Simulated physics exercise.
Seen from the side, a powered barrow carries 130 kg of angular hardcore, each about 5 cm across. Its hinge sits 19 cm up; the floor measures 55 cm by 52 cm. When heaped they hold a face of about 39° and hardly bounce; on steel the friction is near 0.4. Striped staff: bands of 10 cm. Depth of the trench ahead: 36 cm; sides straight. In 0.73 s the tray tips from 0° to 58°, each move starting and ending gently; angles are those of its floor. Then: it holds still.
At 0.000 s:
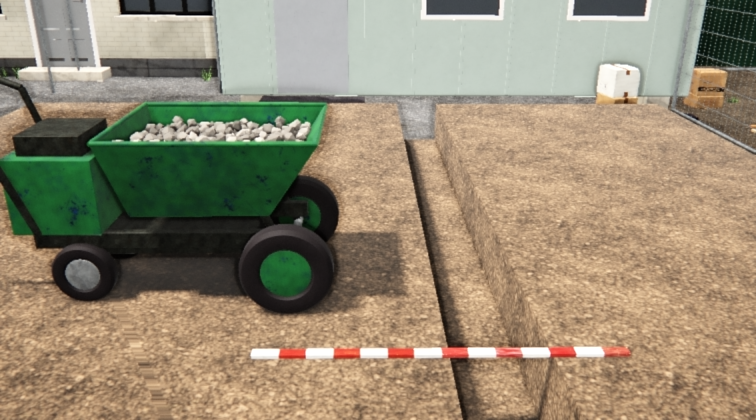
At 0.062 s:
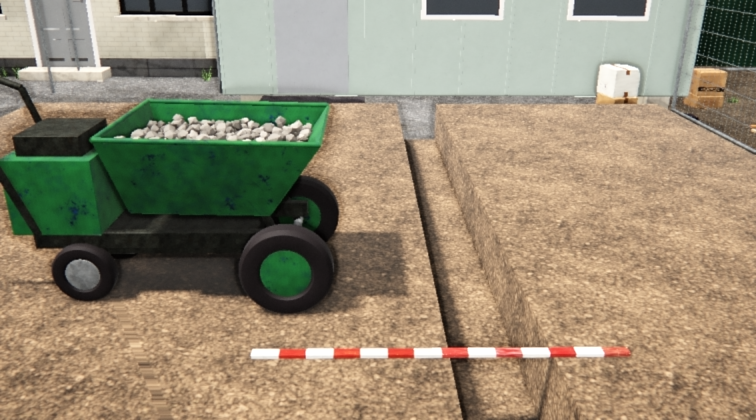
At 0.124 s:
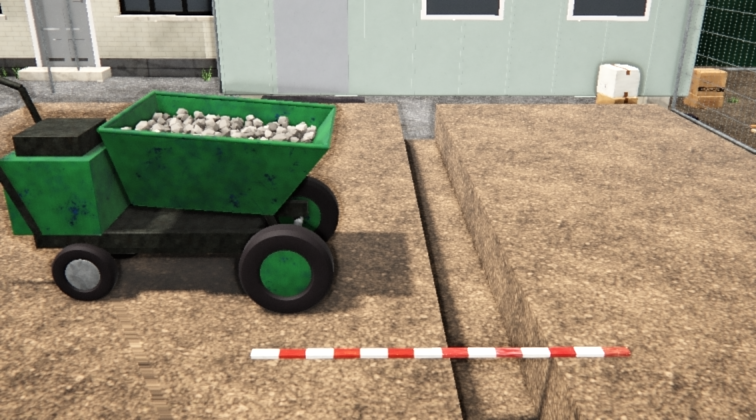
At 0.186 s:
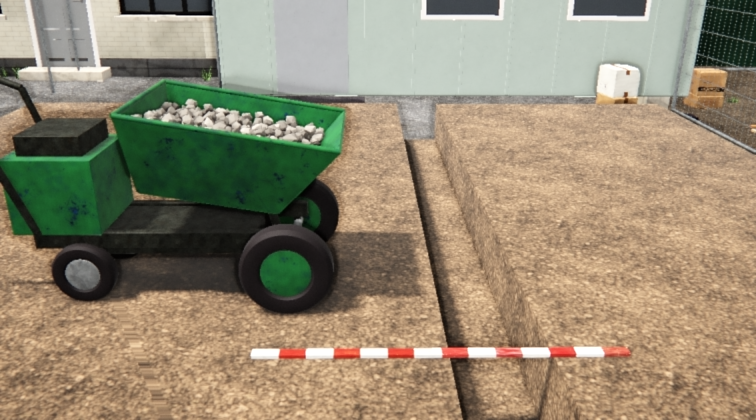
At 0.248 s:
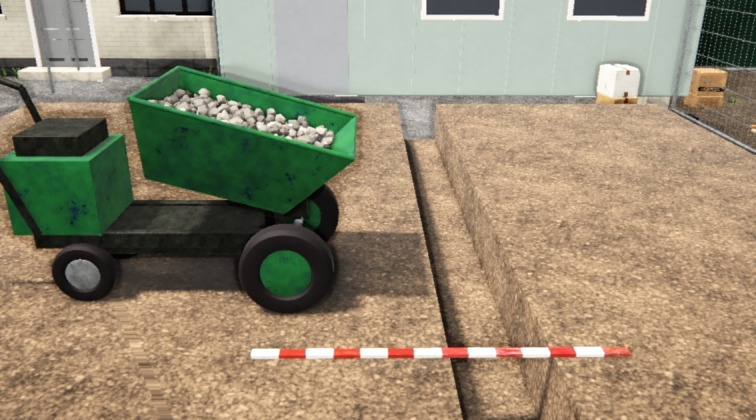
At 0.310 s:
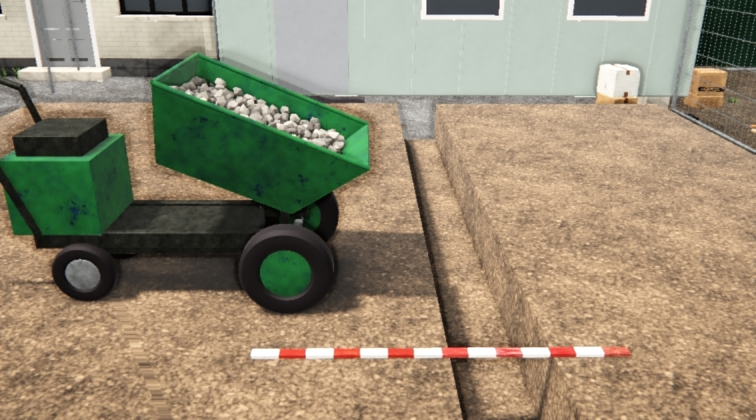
A green powered barrow loaded with grey stones standing beside a straight trench, its tray tilting steadily down toward the right.
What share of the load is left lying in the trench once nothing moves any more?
About 32 per cent.
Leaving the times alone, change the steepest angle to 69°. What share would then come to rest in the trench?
In that case around 65 percent.
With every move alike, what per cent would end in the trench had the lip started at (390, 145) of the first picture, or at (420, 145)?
Around 15% for the first place and 5% for the second.
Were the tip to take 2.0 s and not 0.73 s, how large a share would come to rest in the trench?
With that timing, about 10 per cent.
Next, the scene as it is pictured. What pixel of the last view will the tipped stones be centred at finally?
Middle at around (480, 338), I'd say.
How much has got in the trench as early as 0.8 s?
I'd put it near 0 per cent.
After 0.6 s the floor is at 49°; 100 % in the tray; the foremost stones are at (381, 186).
After 0.8 s the floor is at 58°; 96 % in the tray, 2 % short of the trench, 2 % in the trench; the foremost stones are at (457, 224).
After 1.2 s the floor is at 58°; 73 % in the tray, 3 % short of the trench, 23 % in the trench; the foremost stones are at (521, 292).
After 3.1 s the floor is at 58°; 67 % in the tray, 1 % short of the trench, 32 % in the trench, 1 % past the trench; the foremost stones are at (552, 303).
